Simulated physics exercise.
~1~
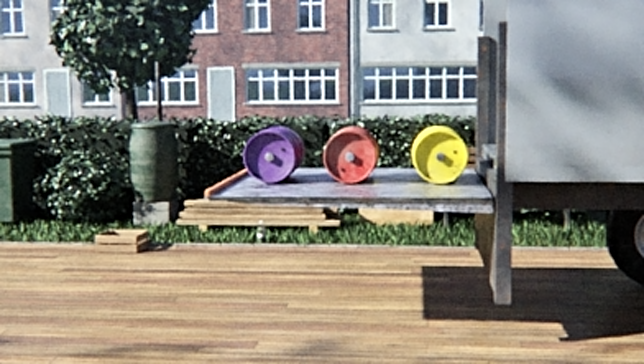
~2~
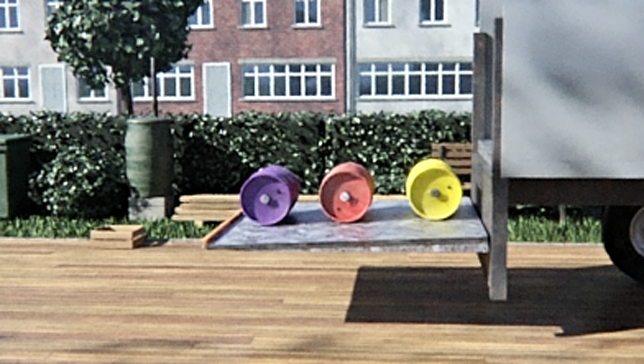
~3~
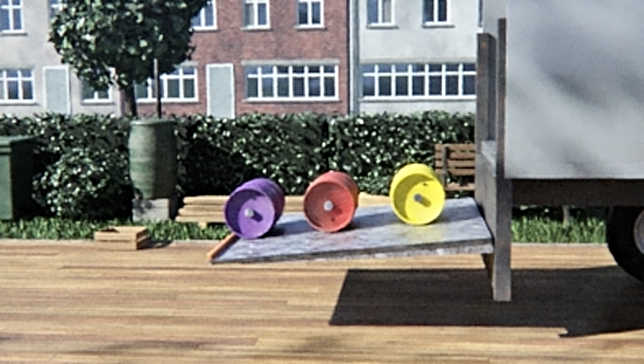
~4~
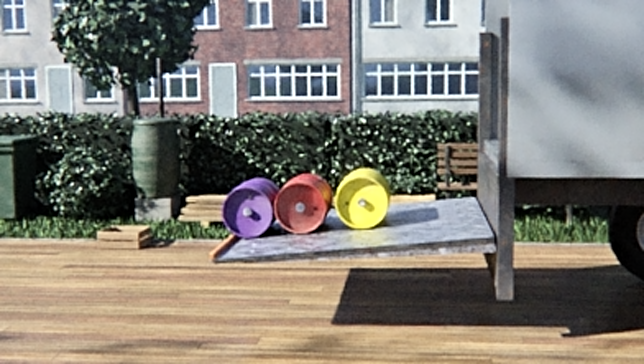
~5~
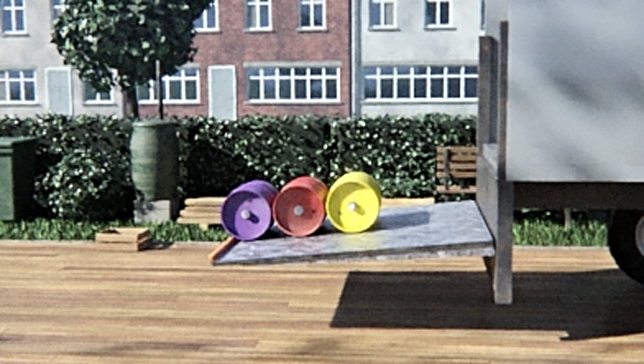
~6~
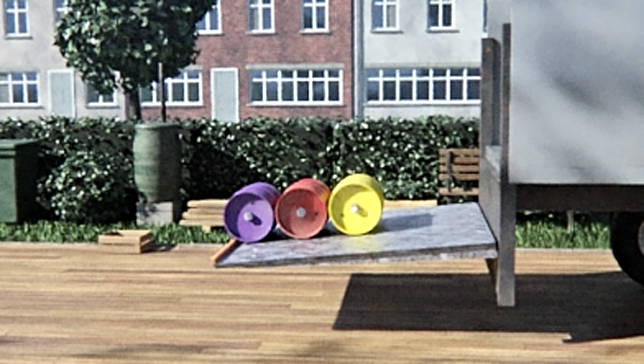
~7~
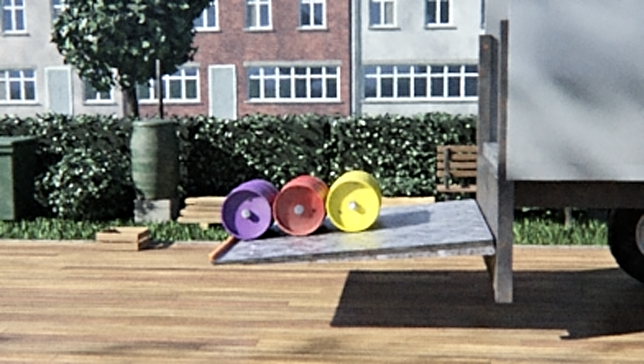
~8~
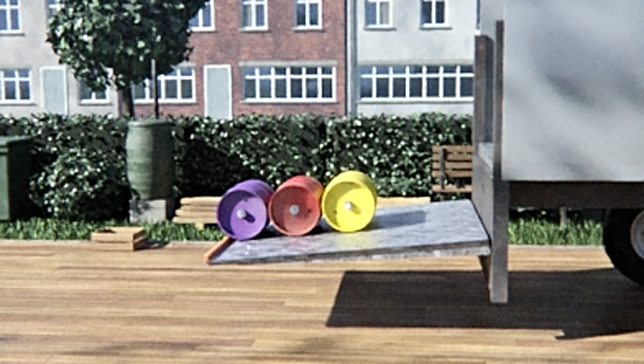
On a plank-floored yard in front of a hedge and brick and pale houses, purple, red and yellow kegs lie on their sides, spaced apart on a lift platform behind a truck body. The platform lowers a little with the kegs still in place. Then its outer edge tips down to the left, and all three begin rolling that way. Purple reaches the raised stop first, red rolls down against it, and yellow travels farthest to close up behind red. The three come to rest in a touching row, all still on the sloping platform.
